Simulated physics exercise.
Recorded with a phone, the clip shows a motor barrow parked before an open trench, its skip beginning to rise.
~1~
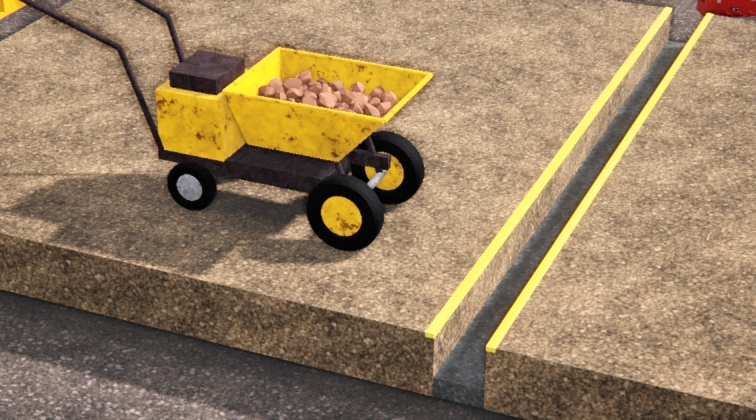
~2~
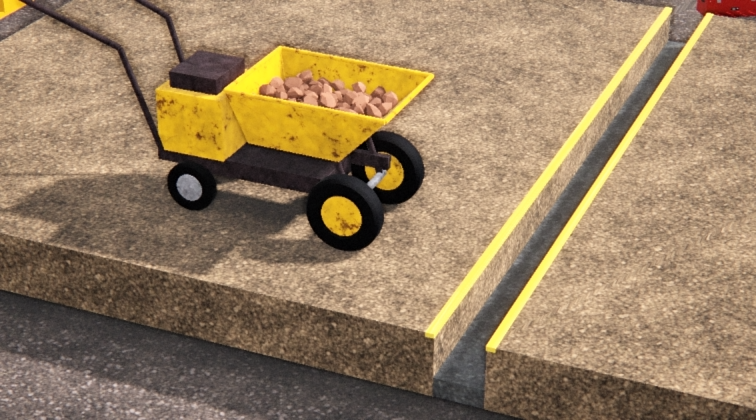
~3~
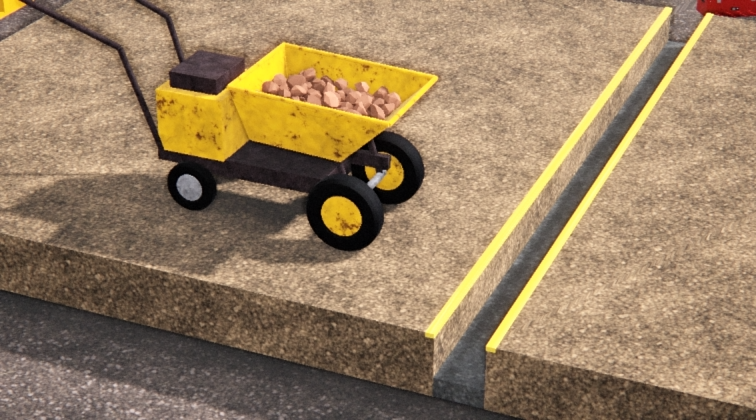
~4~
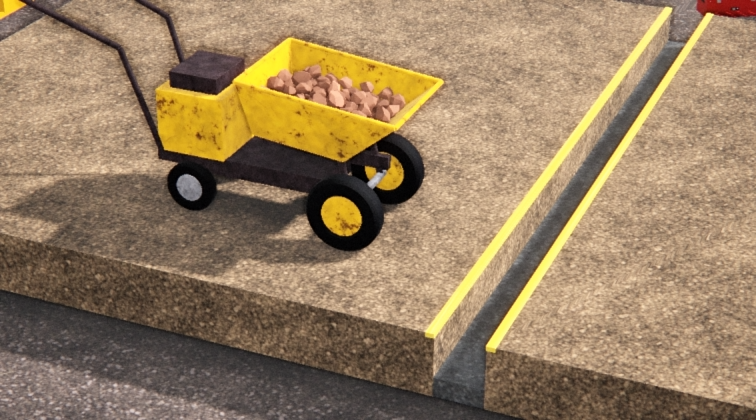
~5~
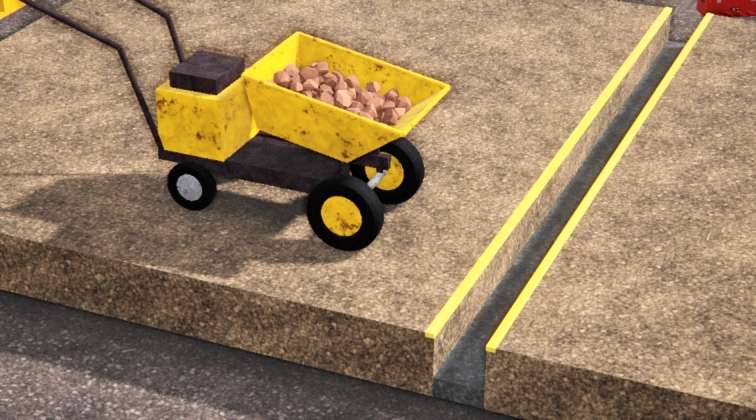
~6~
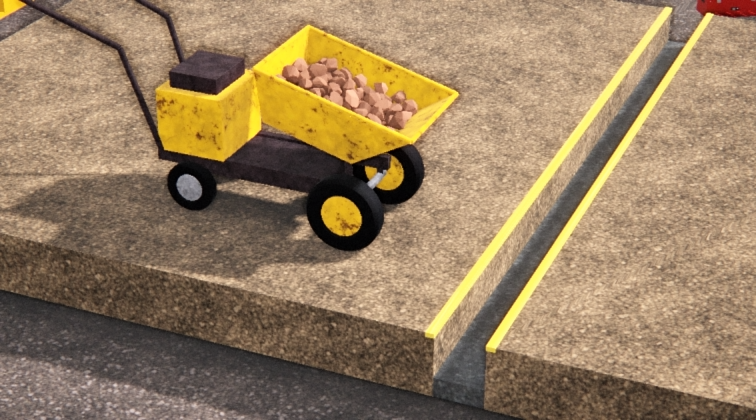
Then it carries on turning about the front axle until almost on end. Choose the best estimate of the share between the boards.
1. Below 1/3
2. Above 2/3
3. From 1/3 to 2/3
Above 2/3 (2).
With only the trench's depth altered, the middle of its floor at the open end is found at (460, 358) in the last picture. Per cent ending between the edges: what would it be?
Something close to 70 per cent.
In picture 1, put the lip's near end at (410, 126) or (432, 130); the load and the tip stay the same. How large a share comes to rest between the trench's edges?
Around 90 % the first time and around 50 % the second.
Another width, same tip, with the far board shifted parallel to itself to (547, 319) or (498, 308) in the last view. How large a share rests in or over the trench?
The first try lands around 100 %, the second around 70 %.
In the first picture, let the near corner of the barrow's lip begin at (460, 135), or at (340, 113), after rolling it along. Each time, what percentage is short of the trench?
I'd expect close to 0 per cent and then close to 50 per cent.
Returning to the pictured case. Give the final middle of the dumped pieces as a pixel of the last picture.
Somewhere close to (516, 282) in the last picture.
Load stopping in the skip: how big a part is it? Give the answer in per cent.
Roughly 0 %.
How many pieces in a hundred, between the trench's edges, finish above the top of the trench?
Close to 5 percent.
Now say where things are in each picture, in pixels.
In the first frame, lip of the skip at (384, 121), level; top of the load at (309, 97), lumps of rubble; first edge of the trench at (455, 298); far edge at (514, 312), the trench under half as wide as the skip, and about as deep as wide.
In the second frame, lip of the skip at (385, 122), level; top of the load at (310, 97).
In the third frame, lip of the skip at (389, 125), tipped barely; top of the load at (313, 95).
In the fourth frame, lip of the skip at (395, 129), tipped a little; top of the load at (304, 90).
In the fifth frame, lip of the skip at (402, 134), tipped a little; top of the load at (310, 86).
In the sixth frame, lip of the skip at (411, 142), tipped clearly; top of the load at (305, 79); first edge of the trench at (455, 298); far edge at (514, 312).
Soon after the last picture, skip tipped steeply; all in the skip.
A little later, skip tipped right over; most in the skip; a small part short of the trench; a small part in or heaped over the trench; a stray few falling.
Later still, skip tipped right over; a small part in the skip; a small part short of the trench; most in or heaped over the trench; a small part beyond it.
At rest, skip tipped right over; a small part short of the trench; most in or heaped over the trench; a small part beyond it.
